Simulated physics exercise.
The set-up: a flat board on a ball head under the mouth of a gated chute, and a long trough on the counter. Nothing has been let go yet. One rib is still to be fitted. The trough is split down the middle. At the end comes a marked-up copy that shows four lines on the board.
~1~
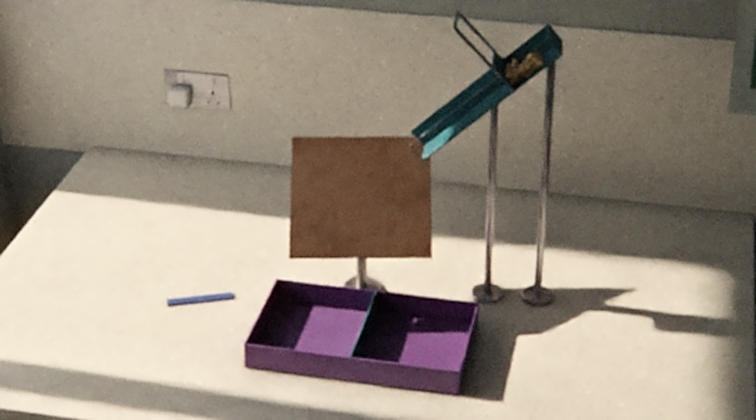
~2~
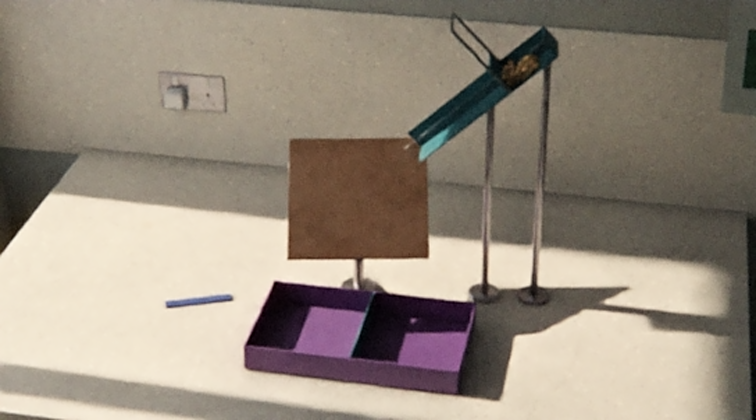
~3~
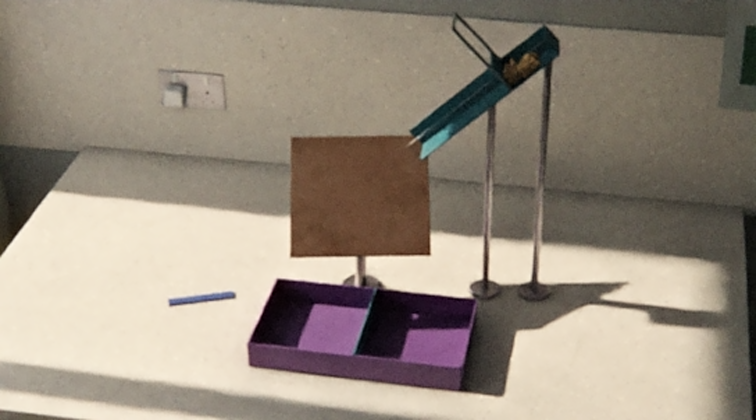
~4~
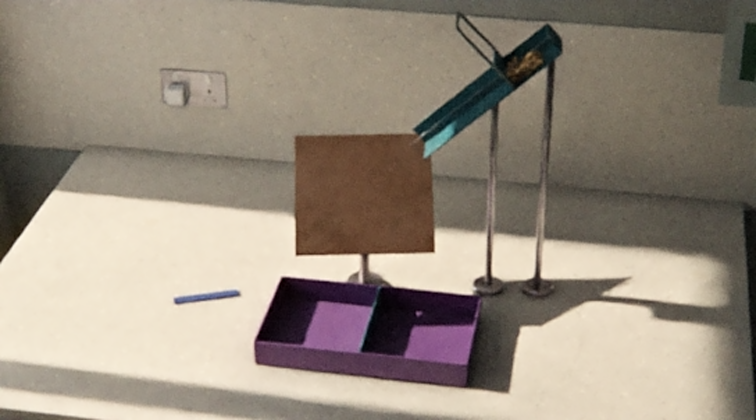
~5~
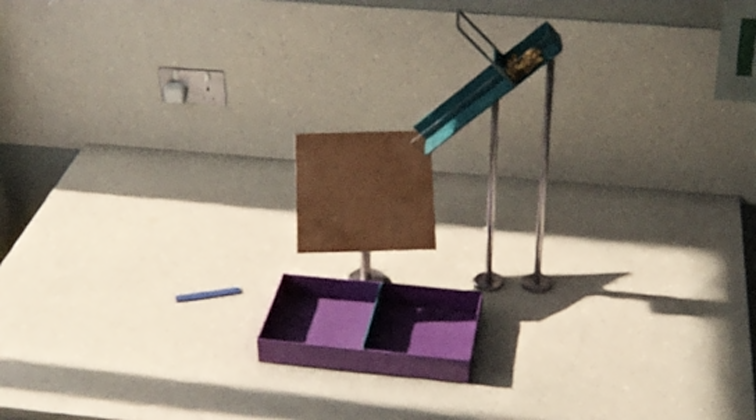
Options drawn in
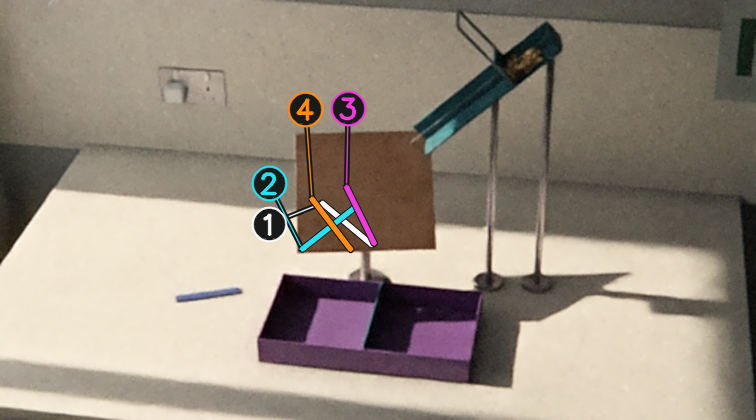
On a sunlit counter, a teal chute on two metal posts held a small brown load above a square brown board and a divided purple trough, and nothing moved beyond a slight shift of the view.
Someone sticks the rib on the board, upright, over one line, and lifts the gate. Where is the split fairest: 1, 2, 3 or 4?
4 beats the others.
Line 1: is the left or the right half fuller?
Right.
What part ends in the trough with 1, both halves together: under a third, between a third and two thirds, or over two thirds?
It is over two thirds.
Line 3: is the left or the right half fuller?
Right.
On the marked copy, line 1 from (322, 203) to (371, 244); line 2 from (353, 208) to (302, 249); line 3 from (346, 187) to (374, 243); line 4 from (312, 199) to (350, 249).
Choosing 1, of what is caught, a small share in the left half, all but a few in the right.
Choosing 2, of what is caught, the bulk in the left half, a small share in the right.
Choosing 3, of what is caught, a small share in the left half, all but a few in the right.
Choosing 4, of what is caught, close to two thirds in the left half, close to a third in the right.
